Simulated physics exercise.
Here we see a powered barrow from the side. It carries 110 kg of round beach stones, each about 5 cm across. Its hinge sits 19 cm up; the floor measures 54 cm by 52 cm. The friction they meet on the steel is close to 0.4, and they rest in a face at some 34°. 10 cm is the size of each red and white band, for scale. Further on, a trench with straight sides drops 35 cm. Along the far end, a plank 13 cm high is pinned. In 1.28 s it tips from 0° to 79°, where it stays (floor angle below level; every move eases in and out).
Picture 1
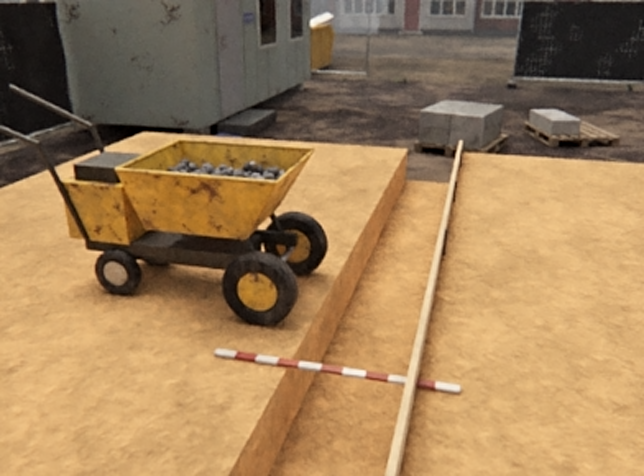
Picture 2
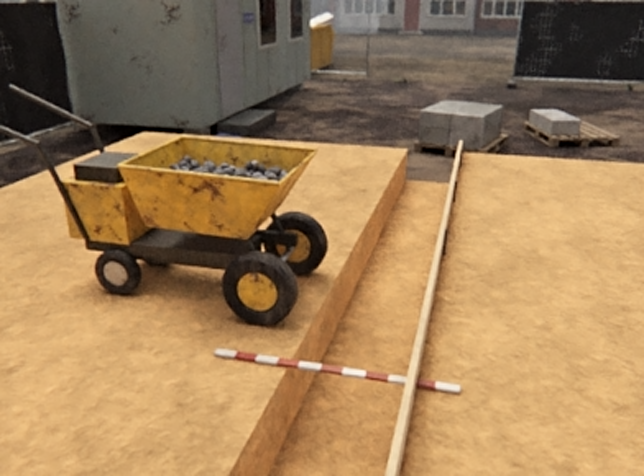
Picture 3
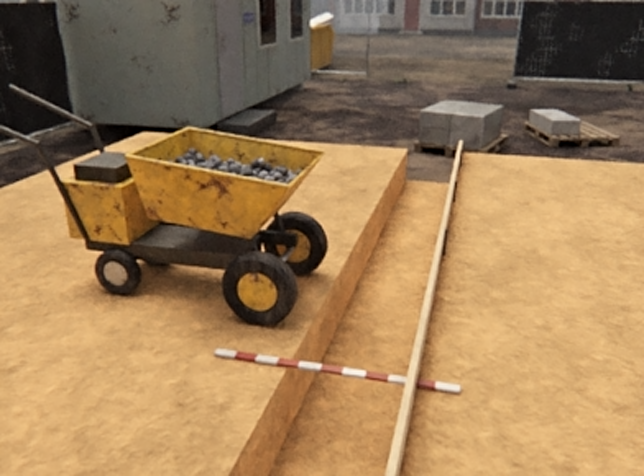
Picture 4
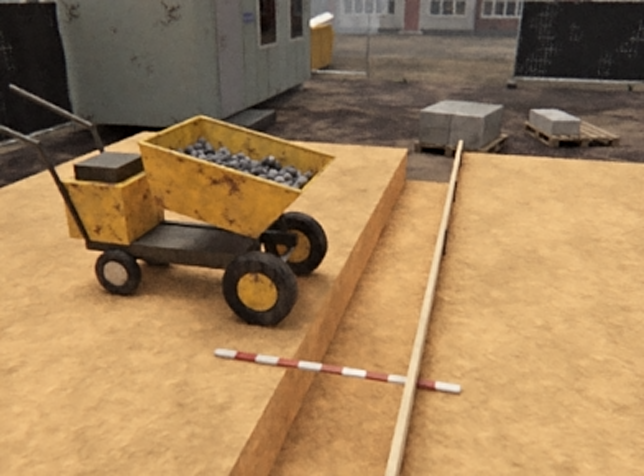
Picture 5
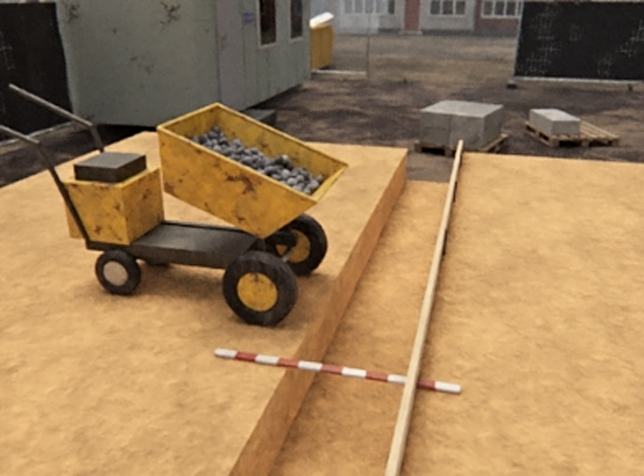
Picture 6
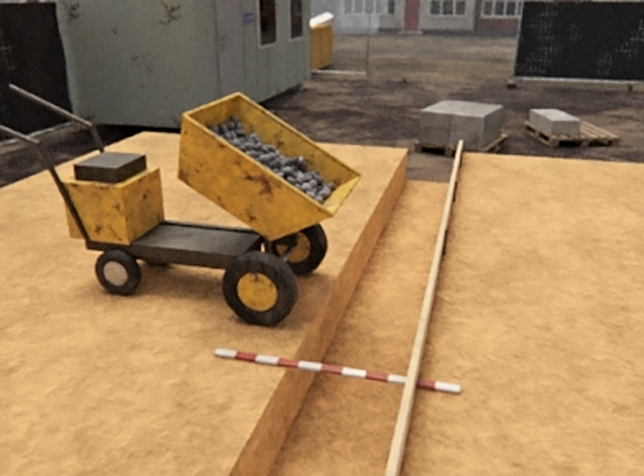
The yellow tray of a small powered barrow, heaped with grey stones, tilts steadily toward the right, its back end rising and its front lip swinging outward, while the wheels and camera stay still. The barrow stands at left on sandy ground, beside a straight-sided trench crossed by a red-and-white pole and a long pale plank. Seen from slightly above, the building site has a grey cabin and stacked blocks behind.
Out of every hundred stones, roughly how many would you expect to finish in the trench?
Close to 76 in every hundred.
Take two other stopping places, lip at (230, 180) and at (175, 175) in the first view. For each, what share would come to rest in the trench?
That gives roughly 100 per cent and roughly 90 per cent.
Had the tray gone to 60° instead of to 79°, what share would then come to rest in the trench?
Roughly 45%.
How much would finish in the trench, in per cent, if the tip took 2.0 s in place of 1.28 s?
Probably about 80 in a hundred.
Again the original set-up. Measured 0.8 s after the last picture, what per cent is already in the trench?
I'd say near 40 per cent at that time.
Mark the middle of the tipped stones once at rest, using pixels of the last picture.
About (400, 359).
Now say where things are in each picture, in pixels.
In the first frame, lip at (275, 183), floor tilted 0°, highest stones at (236, 173).
In the second frame, lip at (279, 184), floor tilted 2°, highest stones at (220, 169).
In the third frame, the tray is at 6°, its lip at (288, 187); the top of the load is at (194, 162).
In the fourth frame, the tray is at 13°, its lip at (301, 193); the top of the load is at (195, 150).
In the fifth frame, the tray is at 21°, its lip at (317, 202); the top of the load is at (210, 138).
In the sixth frame, lip at (333, 215), floor tilted 30°, highest stones at (227, 128).
Then, 0.4 s after the last picture the floor is at 67°, 100 % in the tray; the foremost stones are at (377, 240).
Then, 0.8 s after the last picture the floor is at 79°, 45 % in the tray, 38 % in the trench, 17 % past the trench; the foremost stones are at (501, 324).
Then, 1.2 s after the last picture the floor is at 79°, 13 % in the tray, 63 % in the trench, 23 % past the trench; the foremost stones are at (599, 345).
Then, 3.1 s after the last picture the floor is at 79°, 0 % in the tray, 76 % in the trench, 24 % past the trench; the foremost stones are past the picture's edge.
